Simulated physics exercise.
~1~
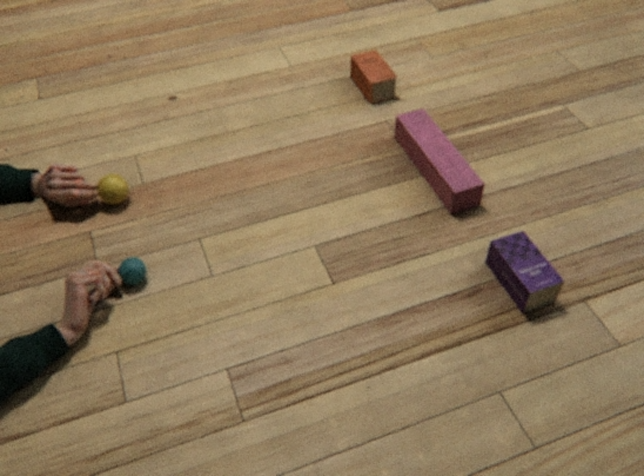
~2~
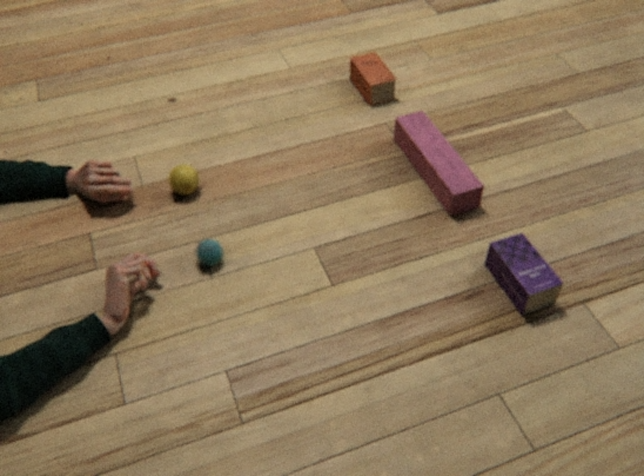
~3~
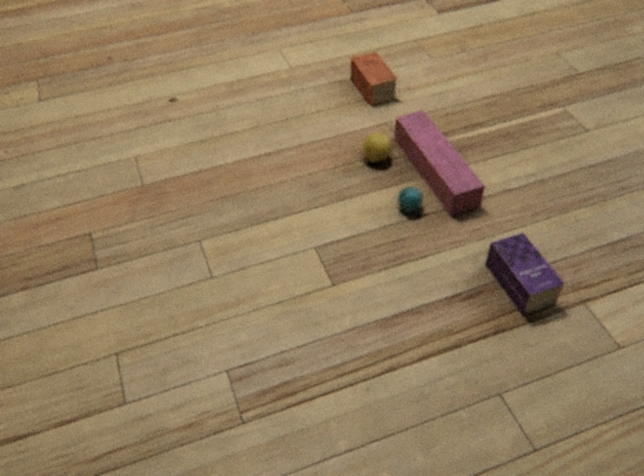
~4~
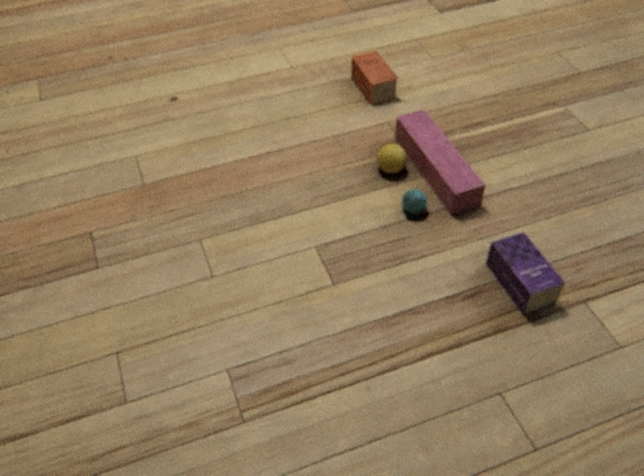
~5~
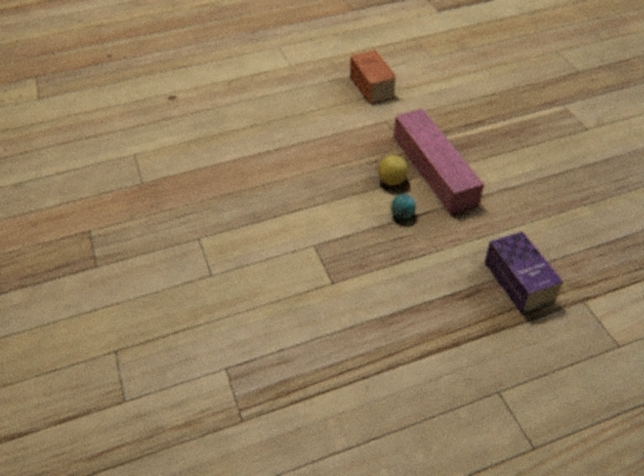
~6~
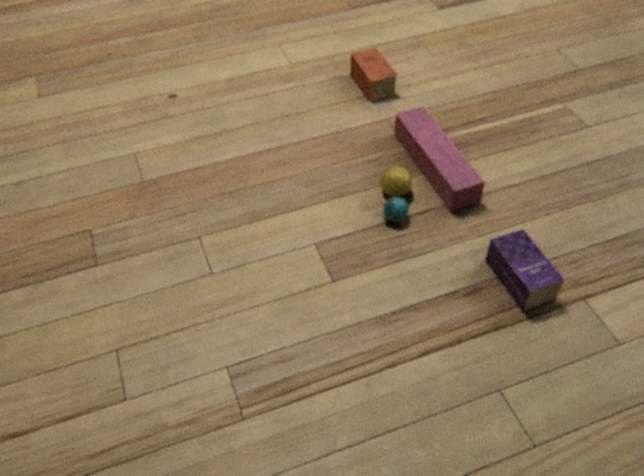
A yellow ball and a smaller turquoise ball sit under two hands at the left of a pale wooden floor, seen from above at a slant by a slightly swaying camera. Towards the right stand an orange box at the back, a long pink block in the middle and a purple box nearer the front. The hands release both balls and draw back as they roll right. Both reach the pink block and bounce off rather than passing through the gaps. The yellow one drifts downward and the turquoise one slips back left, ending close together beside the unmoved block.
